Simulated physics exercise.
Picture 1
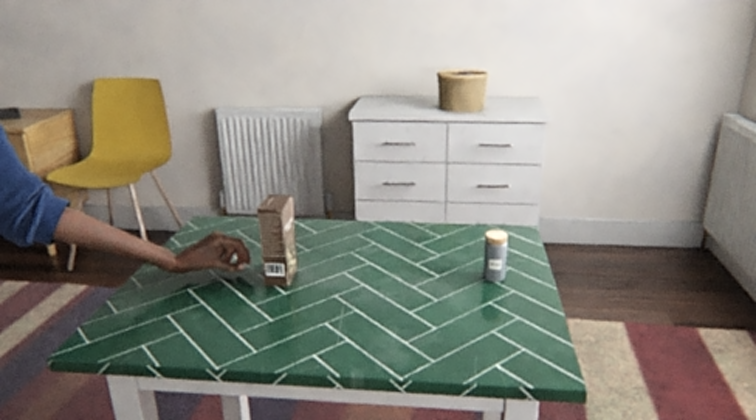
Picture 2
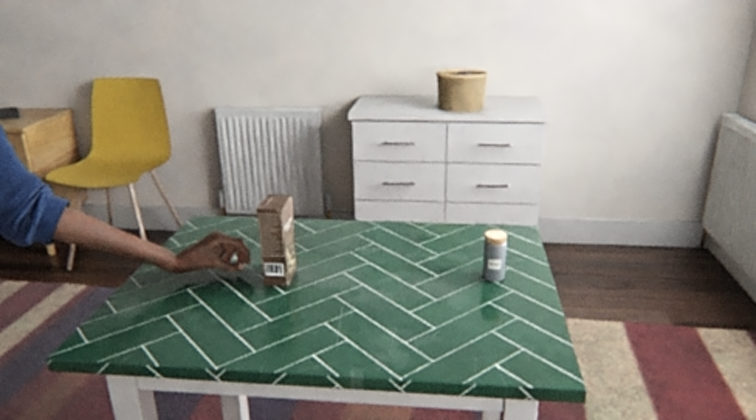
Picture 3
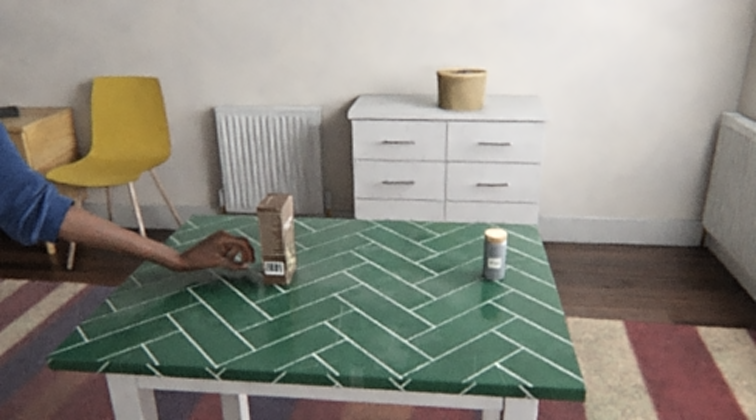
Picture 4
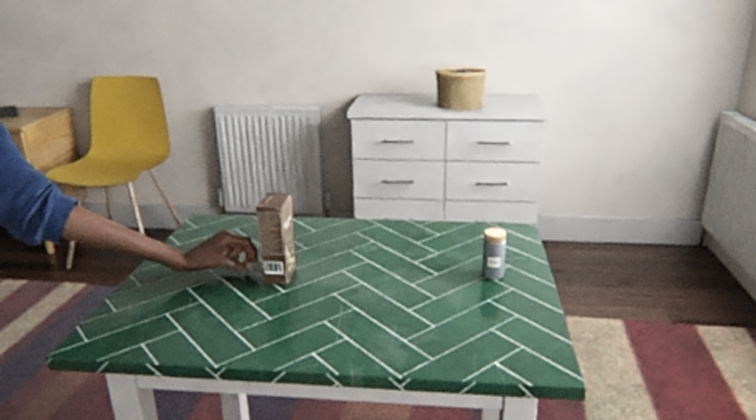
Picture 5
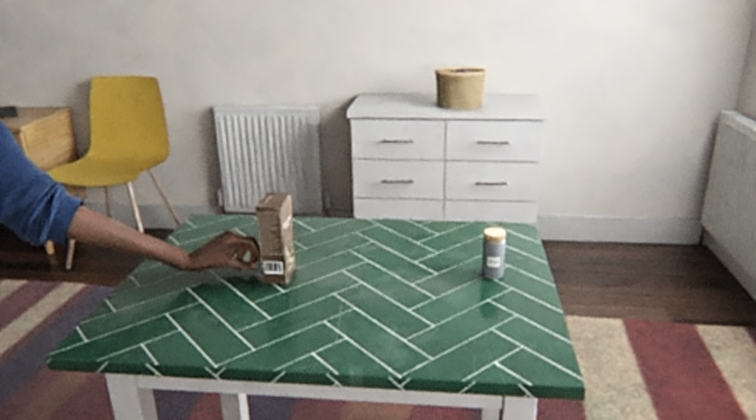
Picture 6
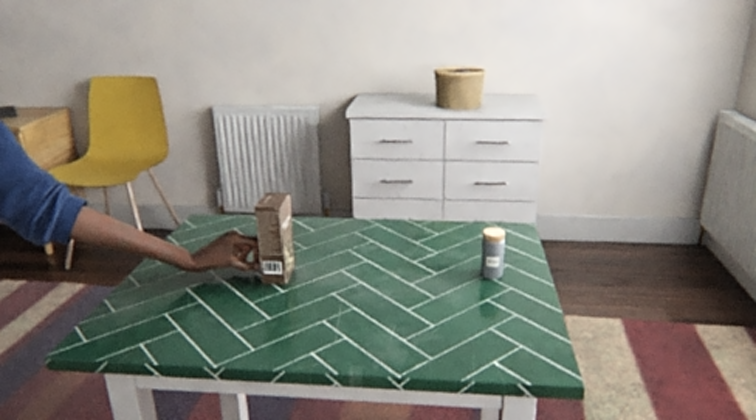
In a room with a green herringbone-patterned table, a hand reaching in from the left edges slightly toward the base of an upright brown packet, which barely shifts, while a small capped container to the right stays still.
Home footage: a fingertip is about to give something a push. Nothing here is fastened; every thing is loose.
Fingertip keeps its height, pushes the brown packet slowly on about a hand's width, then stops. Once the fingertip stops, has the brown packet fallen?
No.
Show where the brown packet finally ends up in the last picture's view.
It winds up at roughly (334, 240).
Then, 0.40 s on from there, brown packet shifted a little near (291, 239).
Then, 0.80 s on from there, brown packet shifted about its own width near (308, 239).
Then, 1.20 s on from there, brown packet shifted about its own width near (326, 240).
In the end, moved from the start, brown packet. At the end, from the last picture's camera, brown packet near (334, 240).
